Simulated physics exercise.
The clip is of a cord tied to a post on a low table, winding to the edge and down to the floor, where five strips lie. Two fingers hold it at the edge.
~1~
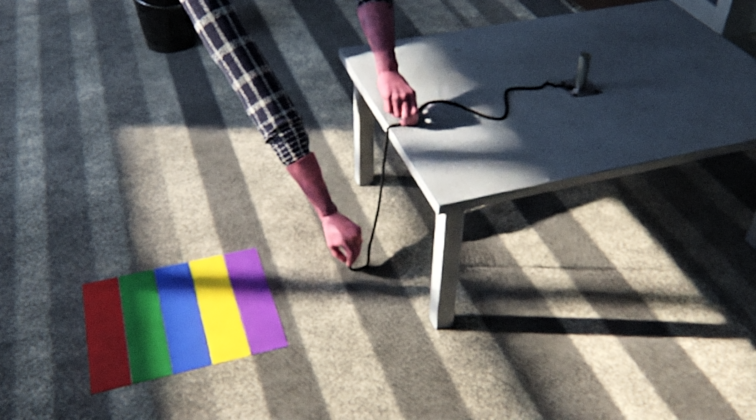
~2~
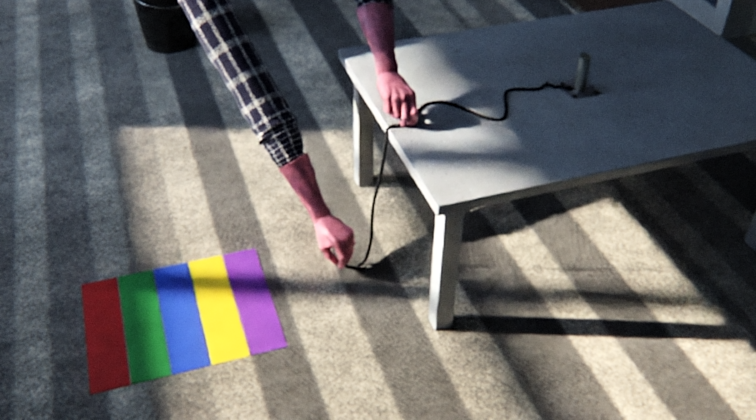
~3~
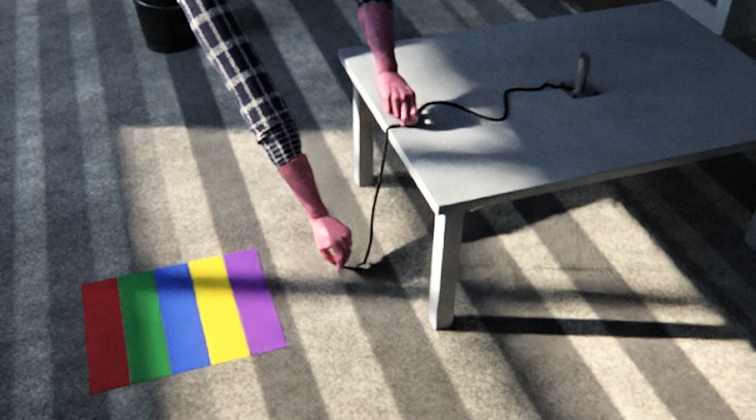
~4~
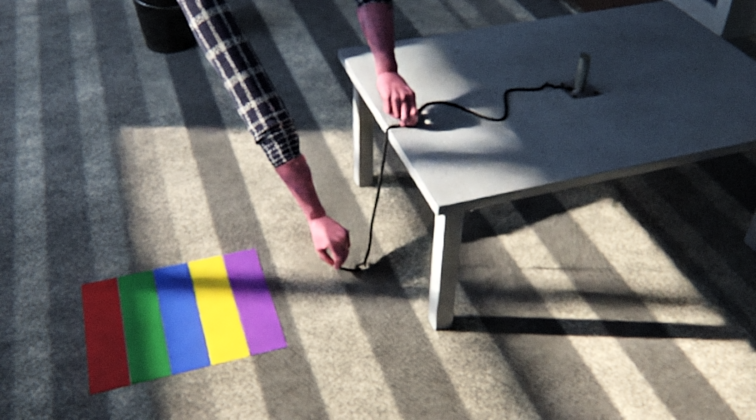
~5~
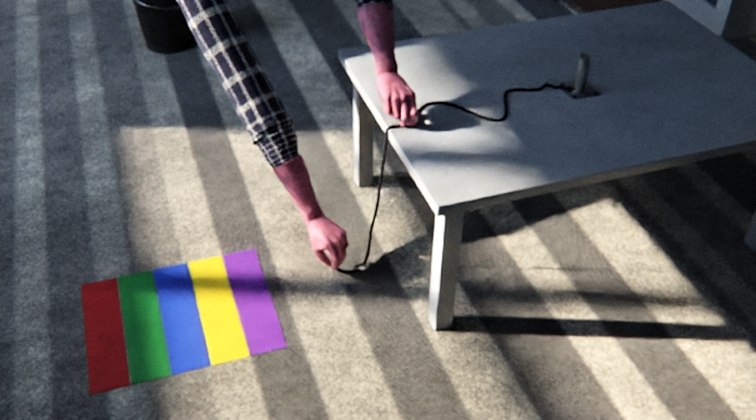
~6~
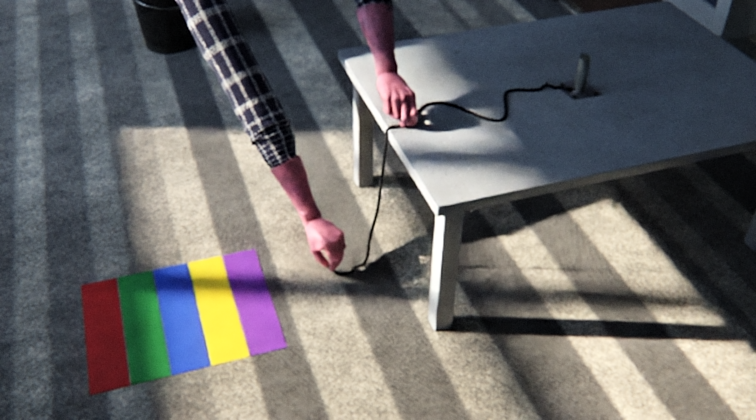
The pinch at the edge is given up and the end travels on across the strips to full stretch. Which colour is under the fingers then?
The end stops over the green strip.
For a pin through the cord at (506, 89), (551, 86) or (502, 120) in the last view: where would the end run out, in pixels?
About (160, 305), (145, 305) and (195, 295).
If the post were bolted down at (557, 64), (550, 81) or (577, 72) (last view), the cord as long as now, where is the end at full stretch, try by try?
About (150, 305), (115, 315) and (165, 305).
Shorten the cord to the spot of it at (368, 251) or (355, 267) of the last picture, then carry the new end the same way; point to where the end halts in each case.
Try by try, around (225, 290) and (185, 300).
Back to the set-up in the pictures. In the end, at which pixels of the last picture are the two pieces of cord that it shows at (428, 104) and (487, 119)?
At (373, 140), then (434, 117).
Soon after, end near (212, 292); over yellow.
After that, end near (165, 303); over blue.
At the stop, end near (138, 309); over green. It gets as far as the green strip.
